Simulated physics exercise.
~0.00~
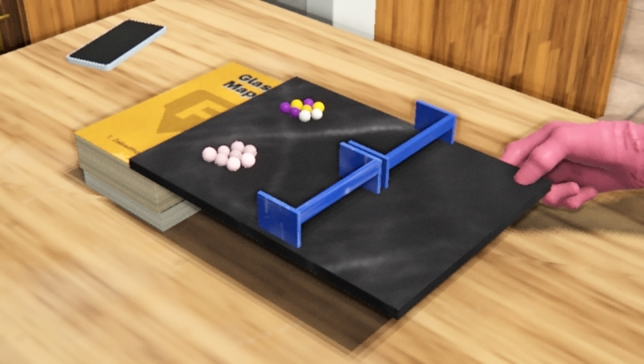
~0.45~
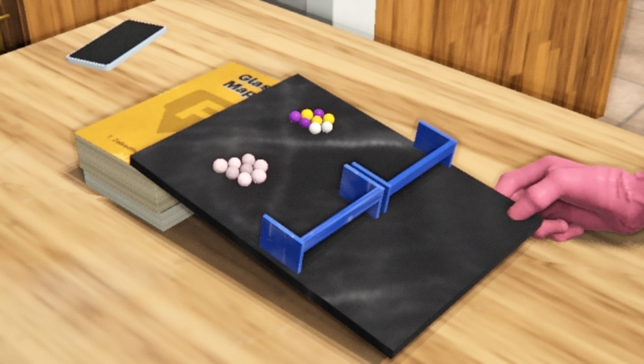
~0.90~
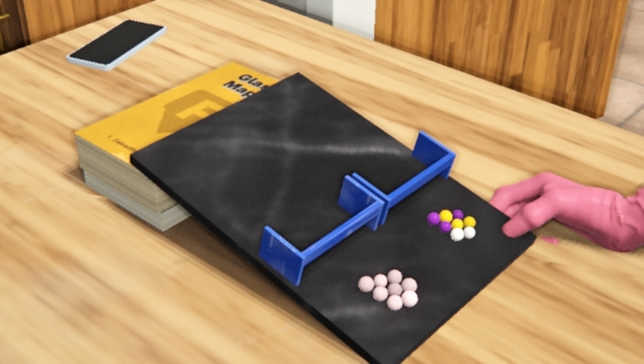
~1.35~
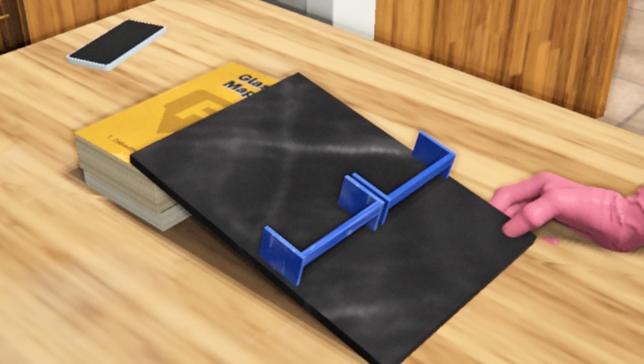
A black board, propped at its left end on a pair of thick books, holds a cluster of pale pink balls and a cluster of purple, yellow and white ones above two blue bars. A pink hand at the right lowers the free end, and the board tilts into a ramp. Both clusters start to creep down towards the bars. They then pass under the bars and come out on the lower side, still loosely bunched. At the end both clusters are out of sight, leaving only the blue bars on the sloping board beside the hand.
